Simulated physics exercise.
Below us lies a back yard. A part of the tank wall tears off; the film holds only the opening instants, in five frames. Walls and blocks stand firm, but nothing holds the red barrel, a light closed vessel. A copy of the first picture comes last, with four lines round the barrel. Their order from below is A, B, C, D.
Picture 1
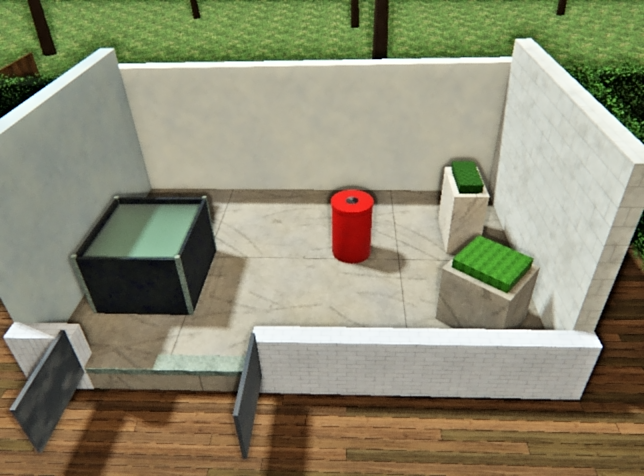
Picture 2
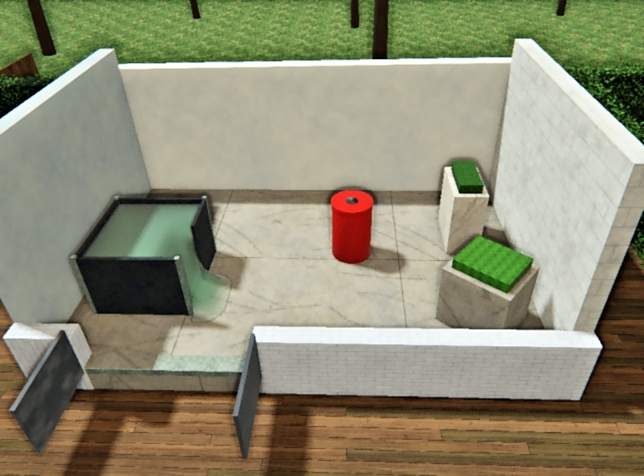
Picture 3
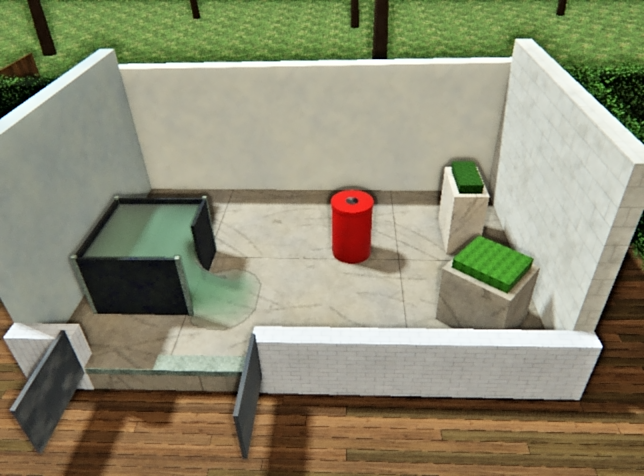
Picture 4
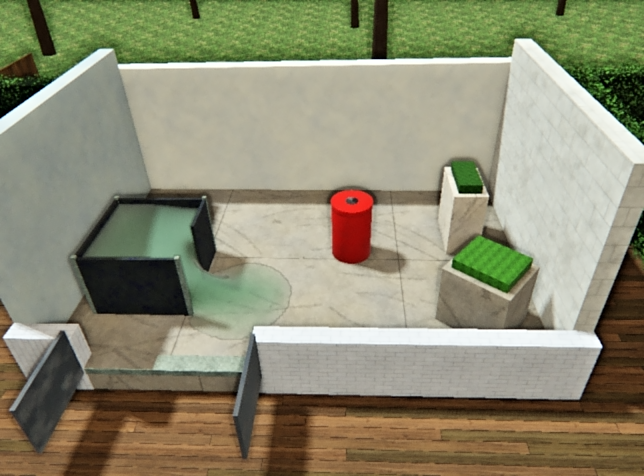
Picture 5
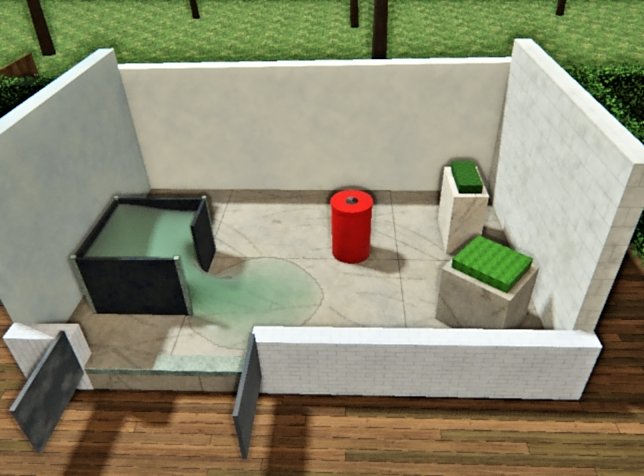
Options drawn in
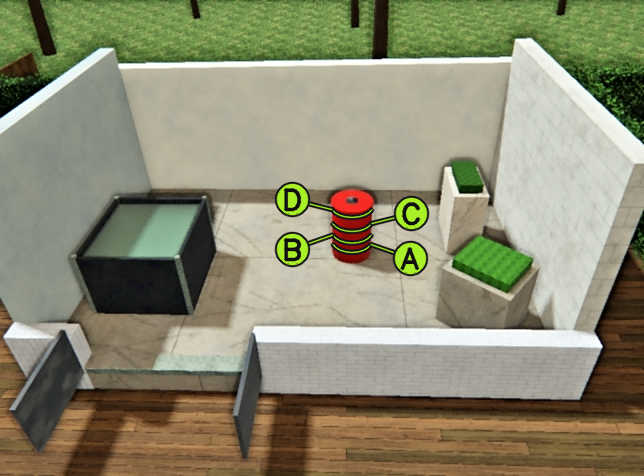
Water pours from the dark tank's open side and spreads rightward across the pale ground.
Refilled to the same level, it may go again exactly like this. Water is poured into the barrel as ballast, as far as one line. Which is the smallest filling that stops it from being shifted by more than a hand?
The limit is A.
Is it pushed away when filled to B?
No, not at all.
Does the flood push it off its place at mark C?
No, that is safe.
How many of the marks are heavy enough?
All of the four.
In lime, A at (351, 252); B at (351, 243); C at (351, 231); D at (351, 217); from the bottom up A, B, C, D.
With A, it does not move.
With B, it does not move.
With C, it does not move.
With D, it does not move.
